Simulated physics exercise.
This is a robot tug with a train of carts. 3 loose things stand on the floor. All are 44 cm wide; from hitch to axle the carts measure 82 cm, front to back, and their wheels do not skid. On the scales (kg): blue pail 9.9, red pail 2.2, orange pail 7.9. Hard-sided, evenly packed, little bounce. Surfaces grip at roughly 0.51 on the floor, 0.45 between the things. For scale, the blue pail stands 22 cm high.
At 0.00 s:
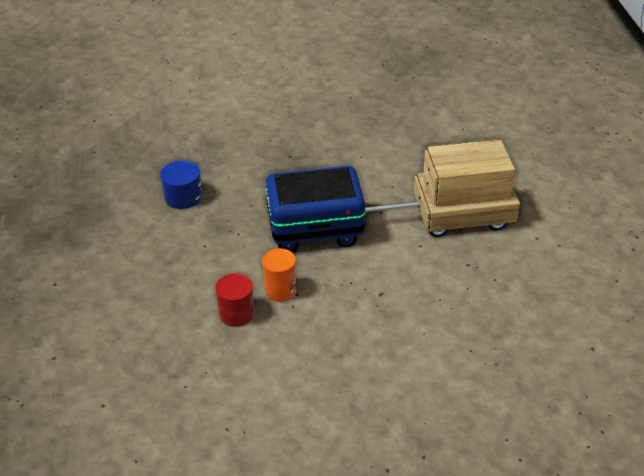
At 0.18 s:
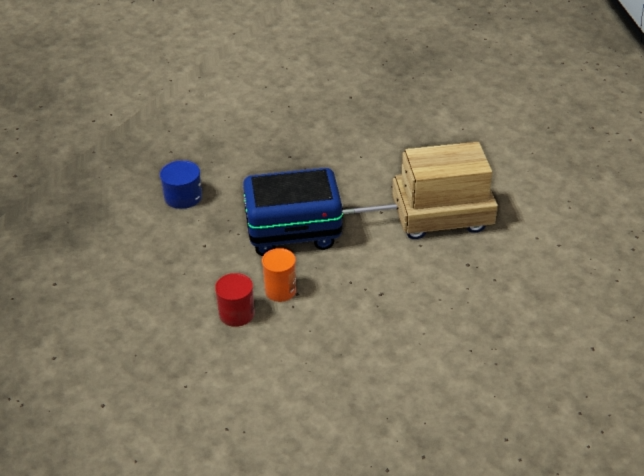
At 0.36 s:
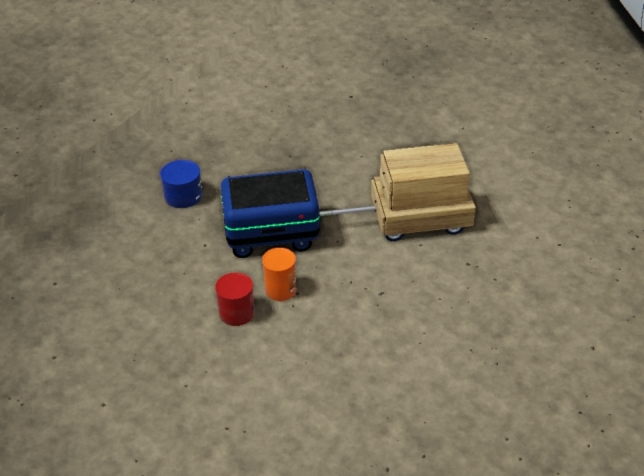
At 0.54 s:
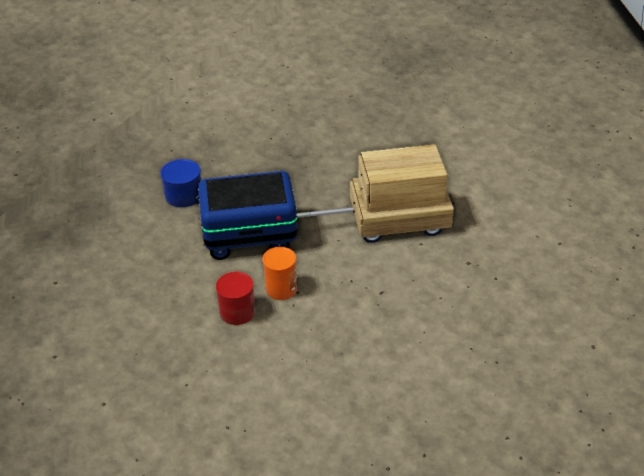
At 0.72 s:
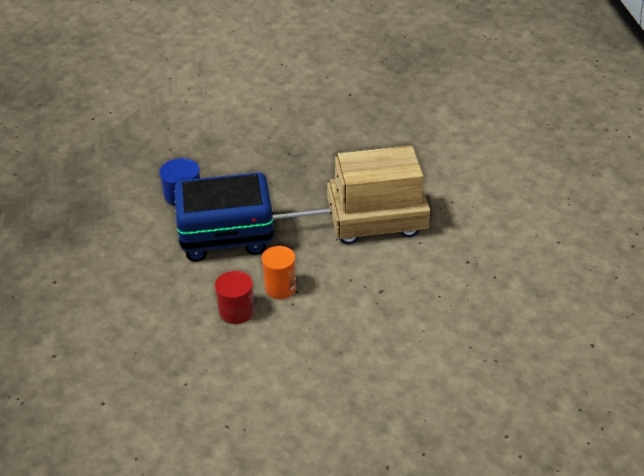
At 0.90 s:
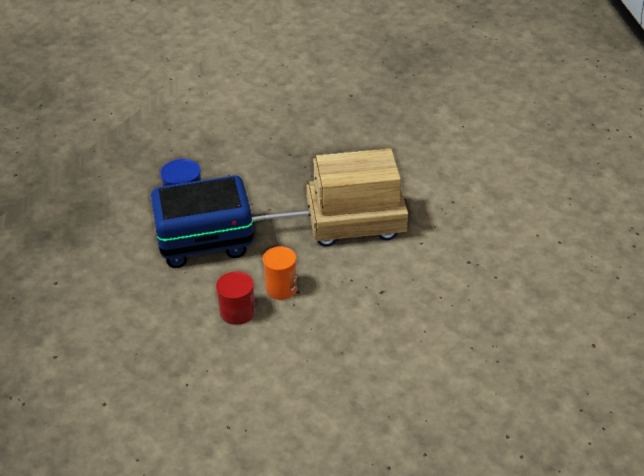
The clip opens on a blue robot tug hitched to a wooden cart on a mottled floor, with a blue pail to its left and orange and red pails in front. The tug rolls steadily left, drawing the cart behind it, then passes between the pails, partly hiding the blue one.
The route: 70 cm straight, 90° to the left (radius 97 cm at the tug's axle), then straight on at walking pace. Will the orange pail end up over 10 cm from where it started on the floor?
The orange pail holds its spot.
Around 1.60 s, 138 cm covered.
Around 2.50 s, 215 cm covered.
Around 3.60 s, 310 cm covered.
Finally (5.0 s), all 3 still in place (within 10 cm). Final places as that camera would see them, orange pail near (281, 274).
